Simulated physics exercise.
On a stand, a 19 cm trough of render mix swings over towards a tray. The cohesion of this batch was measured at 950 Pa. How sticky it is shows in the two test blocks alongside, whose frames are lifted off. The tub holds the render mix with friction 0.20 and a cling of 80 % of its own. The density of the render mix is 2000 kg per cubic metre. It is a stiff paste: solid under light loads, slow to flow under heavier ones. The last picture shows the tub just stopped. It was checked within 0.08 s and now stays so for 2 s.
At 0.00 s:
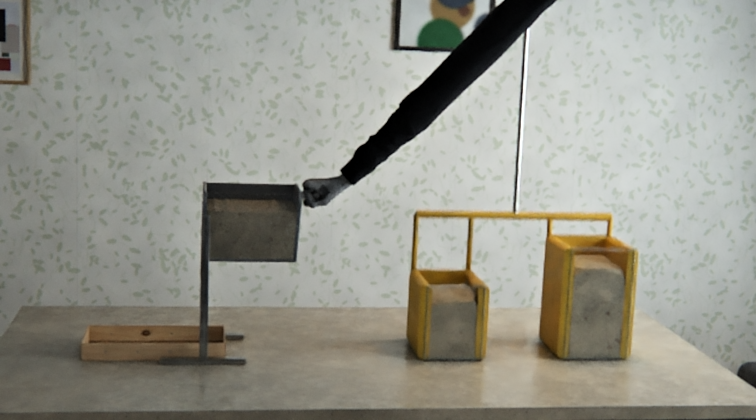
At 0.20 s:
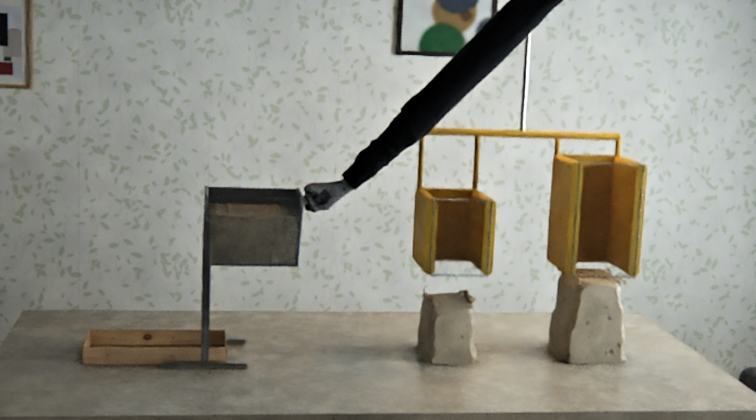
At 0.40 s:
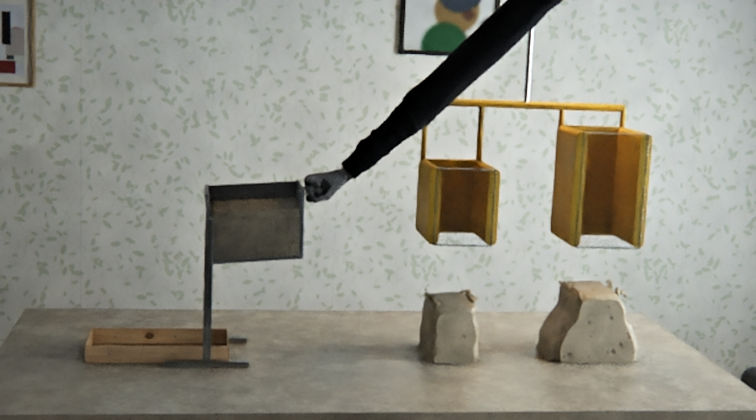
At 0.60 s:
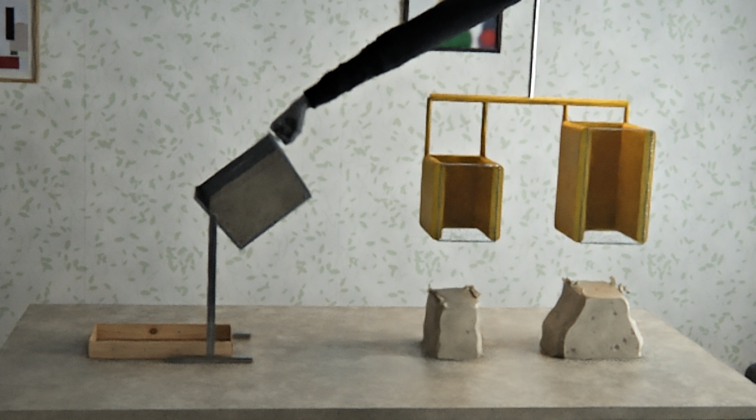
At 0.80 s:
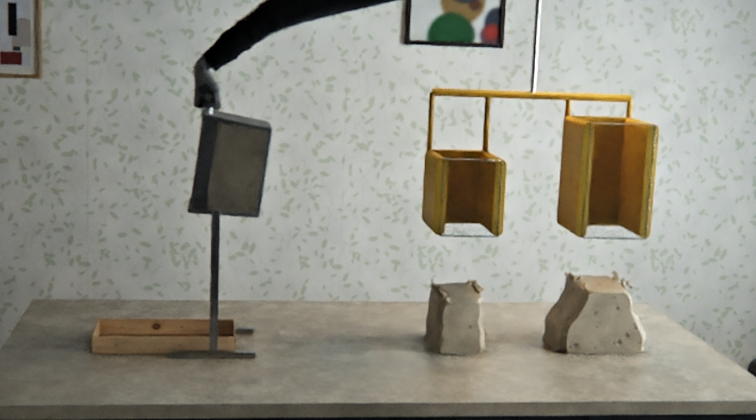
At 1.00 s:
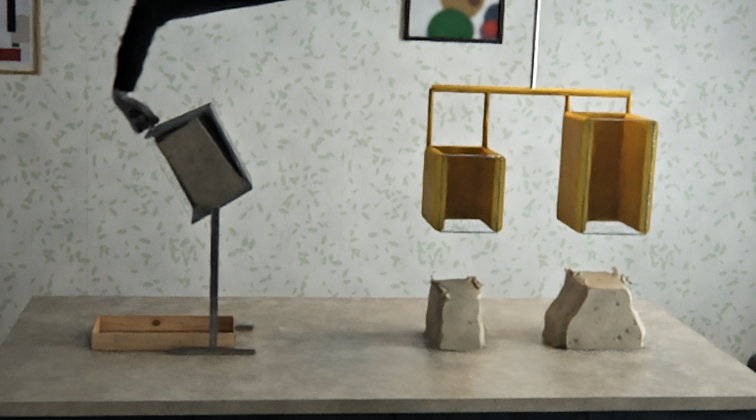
At first, a hand grips a grey tub on a stand while yellow casings rise off two pale blocks at right, the taller one slumping and widening at its base. Then the arm lifts the tub's handle side and swings it up and over to the left, above the wooden tray.
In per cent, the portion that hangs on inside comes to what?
Close to 0 per cent.
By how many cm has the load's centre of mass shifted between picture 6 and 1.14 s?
Some 12 cm.
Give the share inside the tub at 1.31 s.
About 0 %.
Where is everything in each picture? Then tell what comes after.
The first frame shows handle-side rim at (299, 195), tilt 0 degrees; top of the render mix at (279, 211); blocks stand 18 cm, 28 cm (left to right).
The second frame shows handle-side rim at (301, 199), tilt 0 degrees; top of the render mix at (281, 215); blocks stand 18 cm, 26 cm (left to right).
The third frame shows handle-side rim at (301, 191), tilt 5 degrees; top of the render mix at (296, 208); blocks stand 18 cm, 21 cm (left to right).
The fourth frame shows handle-side rim at (271, 141), tilt 39 degrees; top of the render mix at (278, 158); blocks stand 18 cm, 21 cm (left to right).
The fifth frame shows handle-side rim at (202, 117), tilt 83 degrees; top of the render mix at (222, 124); blocks stand 18 cm, 21 cm (left to right).
The sixth frame shows handle-side rim at (147, 139), tilt 119 degrees; top of the render mix at (195, 120); blocks stand 18 cm, 21 cm (left to right).
After 1.14 s, the tub is at 119 degrees and holds 47 %.
After 1.31 s, the tub is at 119 degrees and holds 0 %.
After 1.48 s, the tub is at 119 degrees and holds 0 %.
After 1.65 s, the tub is at 119 degrees and holds 0 %.
After 3.00 s, at the end, the tub is at 119 degrees and holds 0 %.
